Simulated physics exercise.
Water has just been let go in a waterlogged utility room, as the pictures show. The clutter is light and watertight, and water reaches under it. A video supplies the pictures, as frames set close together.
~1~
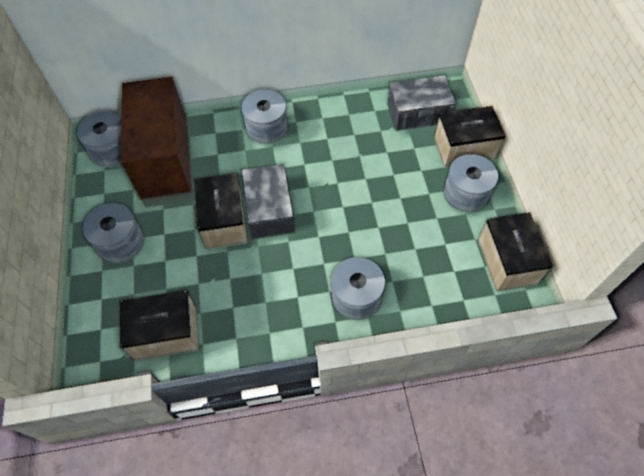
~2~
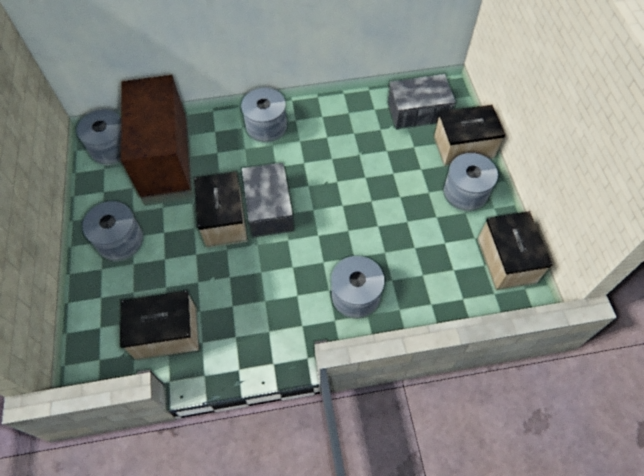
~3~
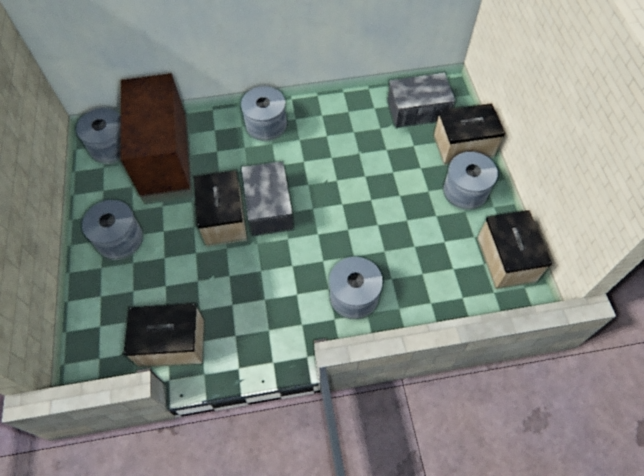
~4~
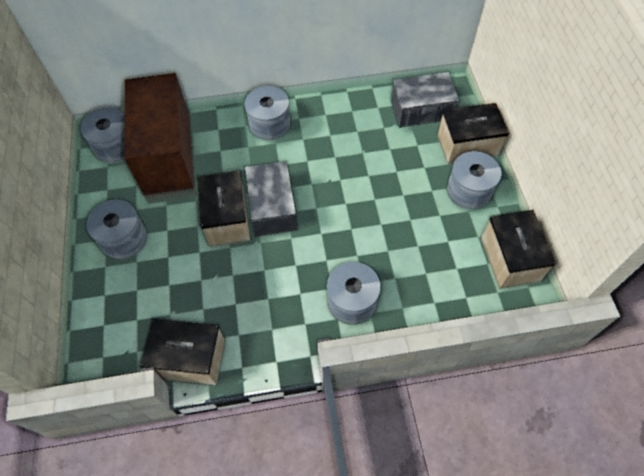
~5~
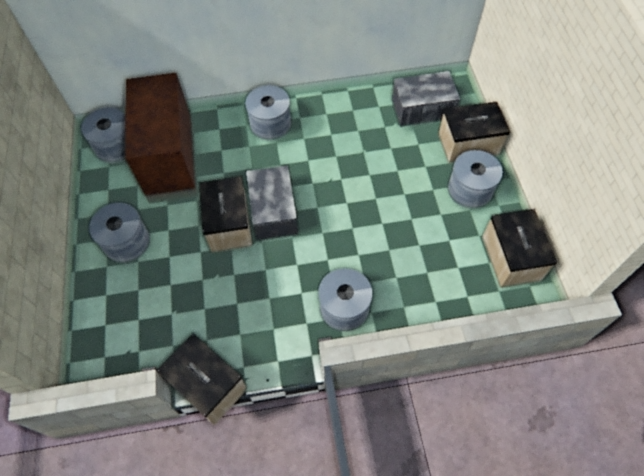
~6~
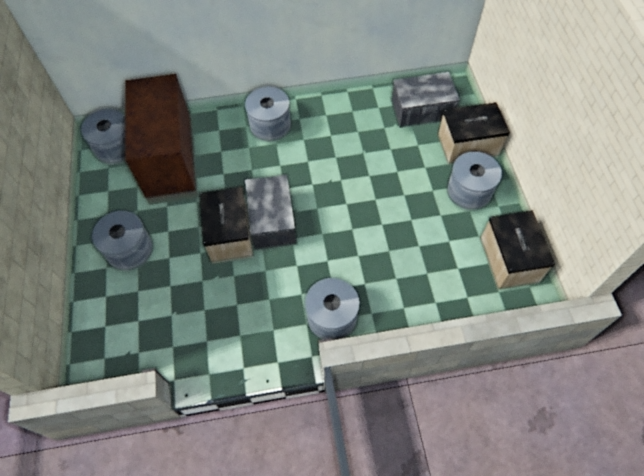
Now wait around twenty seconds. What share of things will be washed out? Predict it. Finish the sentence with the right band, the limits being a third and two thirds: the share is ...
The share is from a third to two thirds.
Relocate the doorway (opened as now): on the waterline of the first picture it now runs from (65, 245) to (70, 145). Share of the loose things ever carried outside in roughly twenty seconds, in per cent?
Close to 50 percent, more or less.
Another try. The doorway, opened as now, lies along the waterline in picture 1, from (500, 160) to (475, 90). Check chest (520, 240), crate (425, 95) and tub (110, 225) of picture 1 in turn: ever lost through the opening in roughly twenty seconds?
Object by object: Drifts out, drifts out, never exits.
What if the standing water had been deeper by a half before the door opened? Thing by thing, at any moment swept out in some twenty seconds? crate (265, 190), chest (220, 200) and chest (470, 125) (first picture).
Object by object: Carried off; carried off; trapped.
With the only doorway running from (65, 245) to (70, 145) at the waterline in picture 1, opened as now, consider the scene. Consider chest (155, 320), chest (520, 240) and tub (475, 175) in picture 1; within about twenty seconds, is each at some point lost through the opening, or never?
In sequence - departs, stays put, stays put.
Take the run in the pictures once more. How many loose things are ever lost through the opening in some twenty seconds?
It adds up to 5.
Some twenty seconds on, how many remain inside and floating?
Result - 6.
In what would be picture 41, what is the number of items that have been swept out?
I make it 5.
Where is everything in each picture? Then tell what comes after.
The first frame shows a tub at (358, 281), afloat; a chest at (218, 200), afloat; 0 of 11 have shifted.
The second frame shows a tub at (358, 280), afloat; a chest at (218, 199) floats; 0 of 11 have shifted.
The third frame shows a tub at (356, 280), afloat; a chest at (217, 197) floats; 1 of 11 have shifted.
The fourth frame shows a tub at (354, 286) floats, close to its start; a chest at (221, 198) floats; 2 of 11 have shifted.
The fifth frame shows a tub at (345, 292), afloat, close to its start; a chest at (223, 204) floats, close to its start; 4 of 11 have shifted.
The sixth frame shows a tub at (332, 303) floats, a stride from its start; a chest at (223, 214), afloat, close to its start; 5 of 11 have shifted.
A moment on, 2 of 11 are out; 9 afloat.
Next, 4 of 11 are out; 7 afloat.
Later, 5 of 11 are out; 6 afloat.
In the end, 5 of 11 are out; 6 afloat.
